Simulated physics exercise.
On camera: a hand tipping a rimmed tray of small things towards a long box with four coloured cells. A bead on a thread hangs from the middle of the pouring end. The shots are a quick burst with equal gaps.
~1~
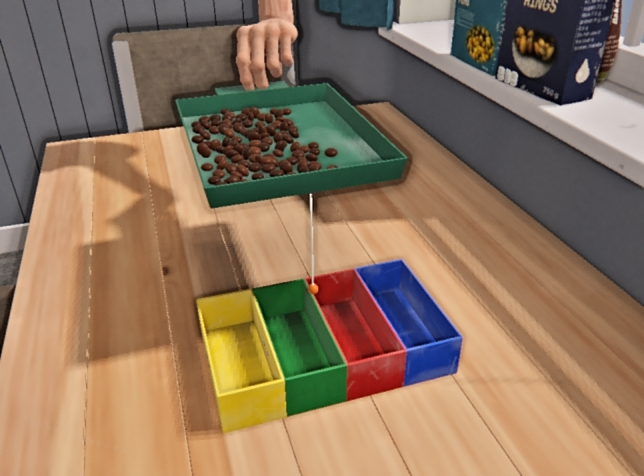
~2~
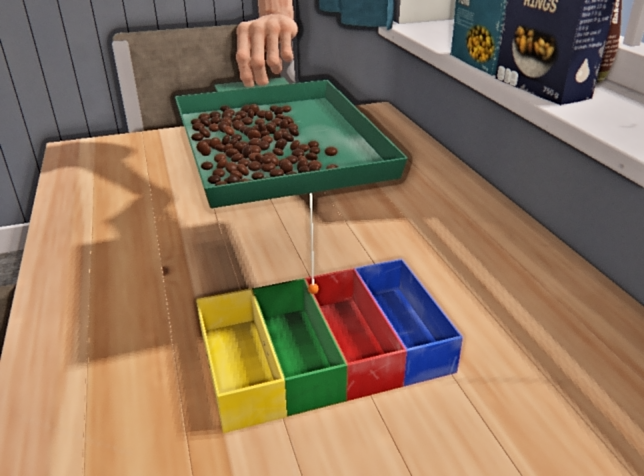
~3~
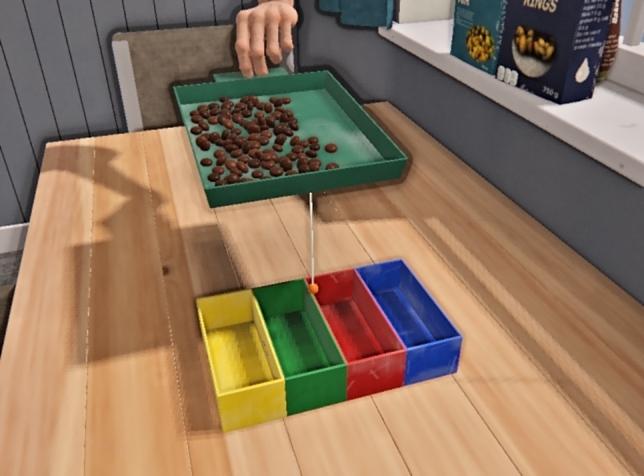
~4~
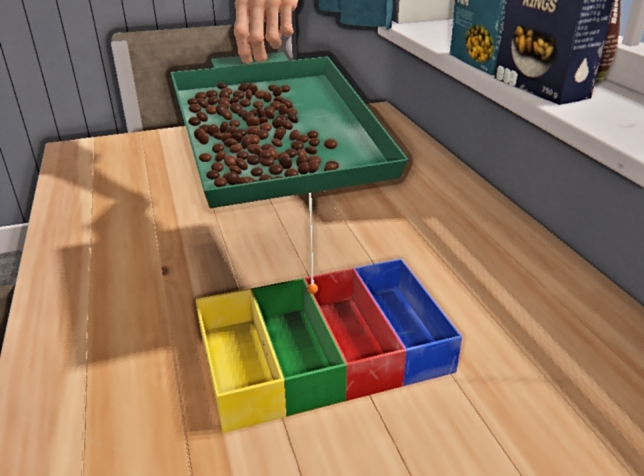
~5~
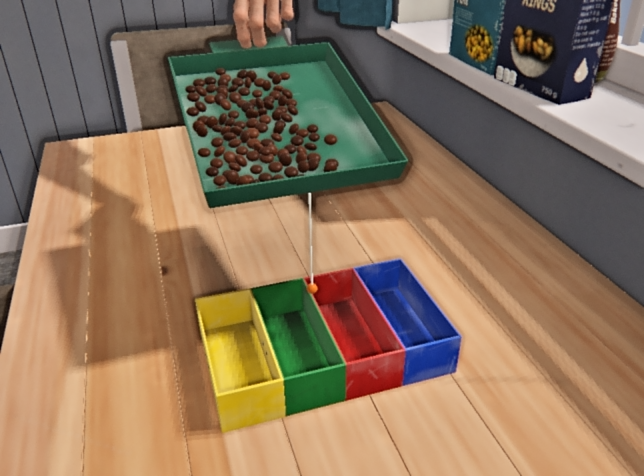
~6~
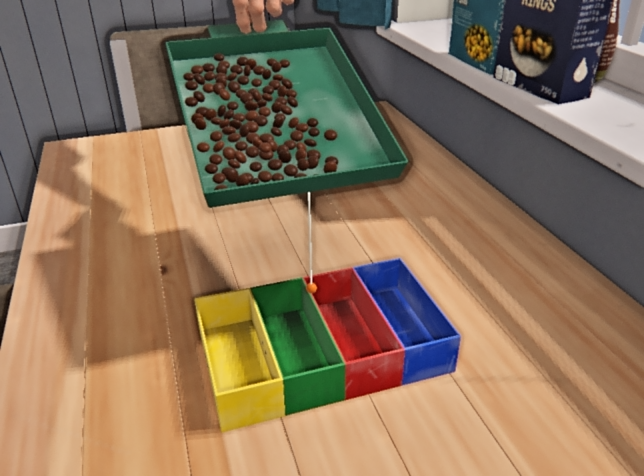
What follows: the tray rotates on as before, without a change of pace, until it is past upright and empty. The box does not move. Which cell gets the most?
It favours the green compartment.
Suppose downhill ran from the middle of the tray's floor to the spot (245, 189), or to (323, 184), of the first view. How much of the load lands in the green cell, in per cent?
Roughly 10 per cent, and 30 per cent.
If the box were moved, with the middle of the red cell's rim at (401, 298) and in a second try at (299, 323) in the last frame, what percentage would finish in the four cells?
Near 70 % and 90 %.
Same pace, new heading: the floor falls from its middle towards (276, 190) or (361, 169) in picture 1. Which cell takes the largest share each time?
The first try: That yellow cell. The second: The blue cell.
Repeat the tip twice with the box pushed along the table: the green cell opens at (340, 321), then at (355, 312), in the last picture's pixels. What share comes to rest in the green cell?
In turn 30 and 30 in a hundred.
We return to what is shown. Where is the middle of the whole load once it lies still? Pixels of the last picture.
Close to (310, 368).
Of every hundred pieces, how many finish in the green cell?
It comes to 40 per cent or so.
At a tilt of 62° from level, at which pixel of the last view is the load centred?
At about (278, 159).
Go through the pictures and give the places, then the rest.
In the first frame, corners of the pouring end near (208, 186) and (402, 157), level; middle of the load near (254, 145), flat chocolate drops; bead on its thread near (313, 289); yellow cell near (253, 403); green cell near (316, 387); red cell near (376, 372); blue cell near (433, 358).
In the second frame, corners of the pouring end near (208, 186) and (402, 157), level; middle of the load near (254, 143).
In the third frame, corners of the pouring end near (208, 186) and (402, 157), tipped barely, level across its low end; middle of the load near (254, 138).
In the fourth frame, corners of the pouring end near (208, 187) and (402, 158), tipped a little, level across its low end; middle of the load near (253, 131).
In the fifth frame, corners of the pouring end near (208, 188) and (403, 159), tipped a little, level across its low end; middle of the load near (252, 123).
In the sixth frame, corners of the pouring end near (207, 189) and (403, 159), tipped clearly, level across its low end; middle of the load near (251, 116); yellow cell near (251, 402); green cell near (314, 386); red cell near (374, 371); blue cell near (431, 357).
Shortly afterwards, tray tipped steeply; the whole lot on the tray.
Next, tray tipped past a quarter turn; near half on the tray; a little in the green cell; a little in the yellow cell; a little in the red cell; a little in the blue cell; near a quarter falling or outside the box.
Some moments later, tray tipped past a quarter turn; near a third in the green cell; near a quarter in the red cell; near a quarter in the yellow cell; a little in the blue cell; a little falling or outside the box.
In the end, tray tipped past a quarter turn; near a third in the green cell; near a quarter in the red cell; near a quarter in the yellow cell; a little in the blue cell; a little outside the box.
